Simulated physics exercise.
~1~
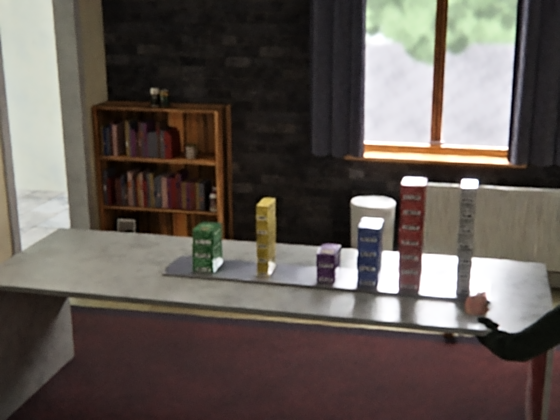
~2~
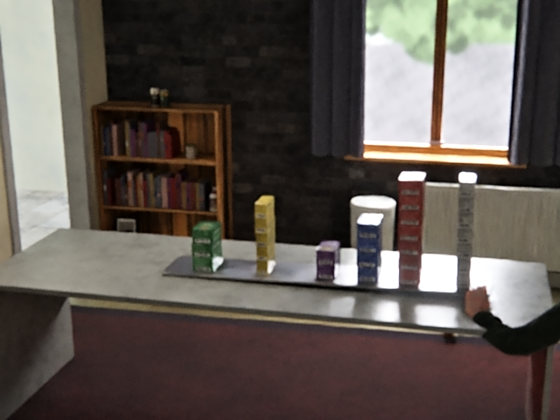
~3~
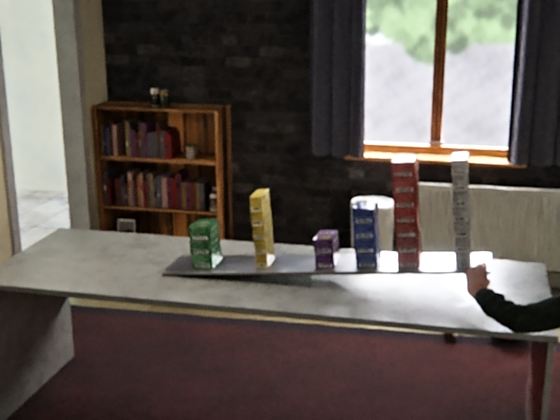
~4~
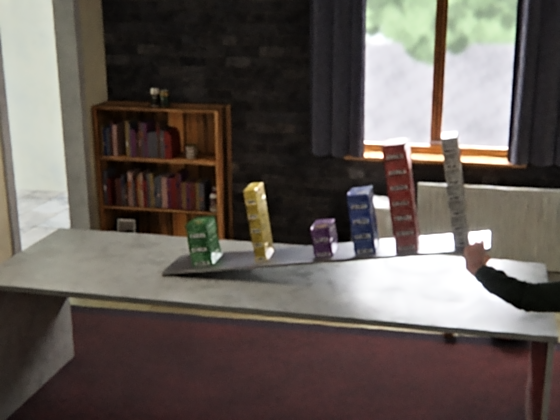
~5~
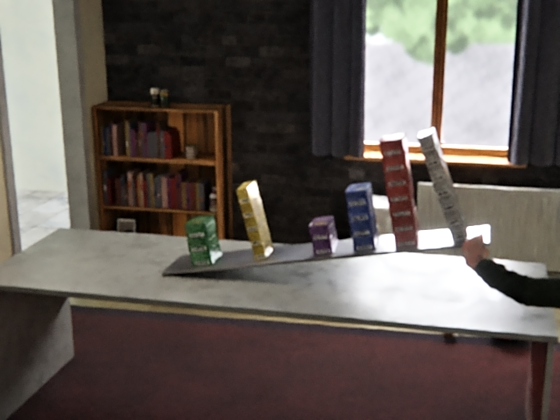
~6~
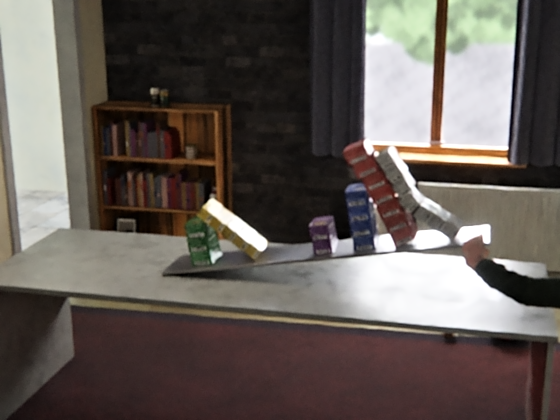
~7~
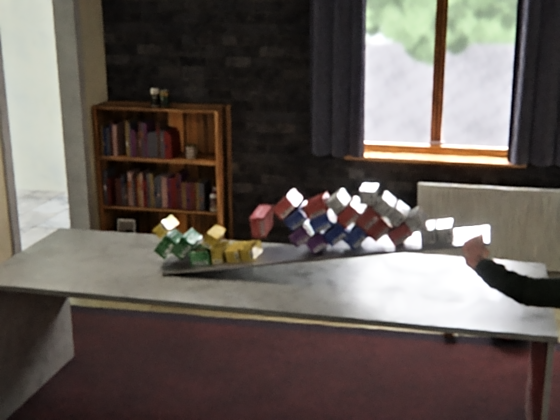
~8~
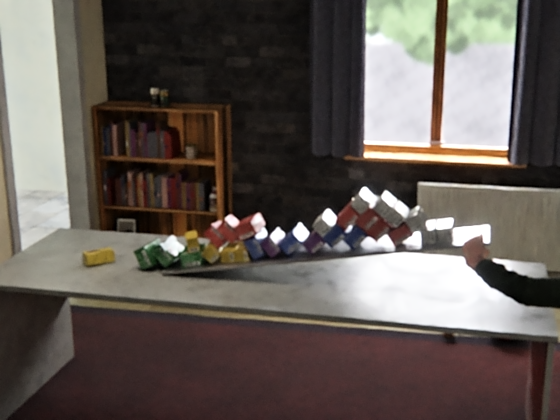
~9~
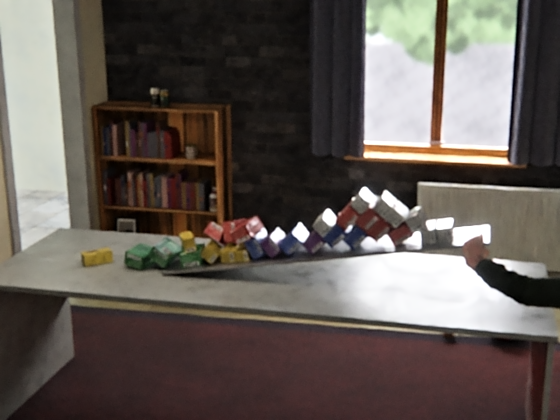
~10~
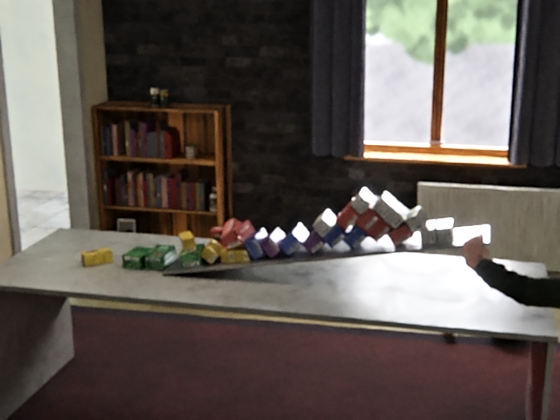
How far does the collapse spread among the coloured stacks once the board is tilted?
It wrecks more than three of them, with the green, yellow, purple, blue and red stacks all ending up in a jumble.
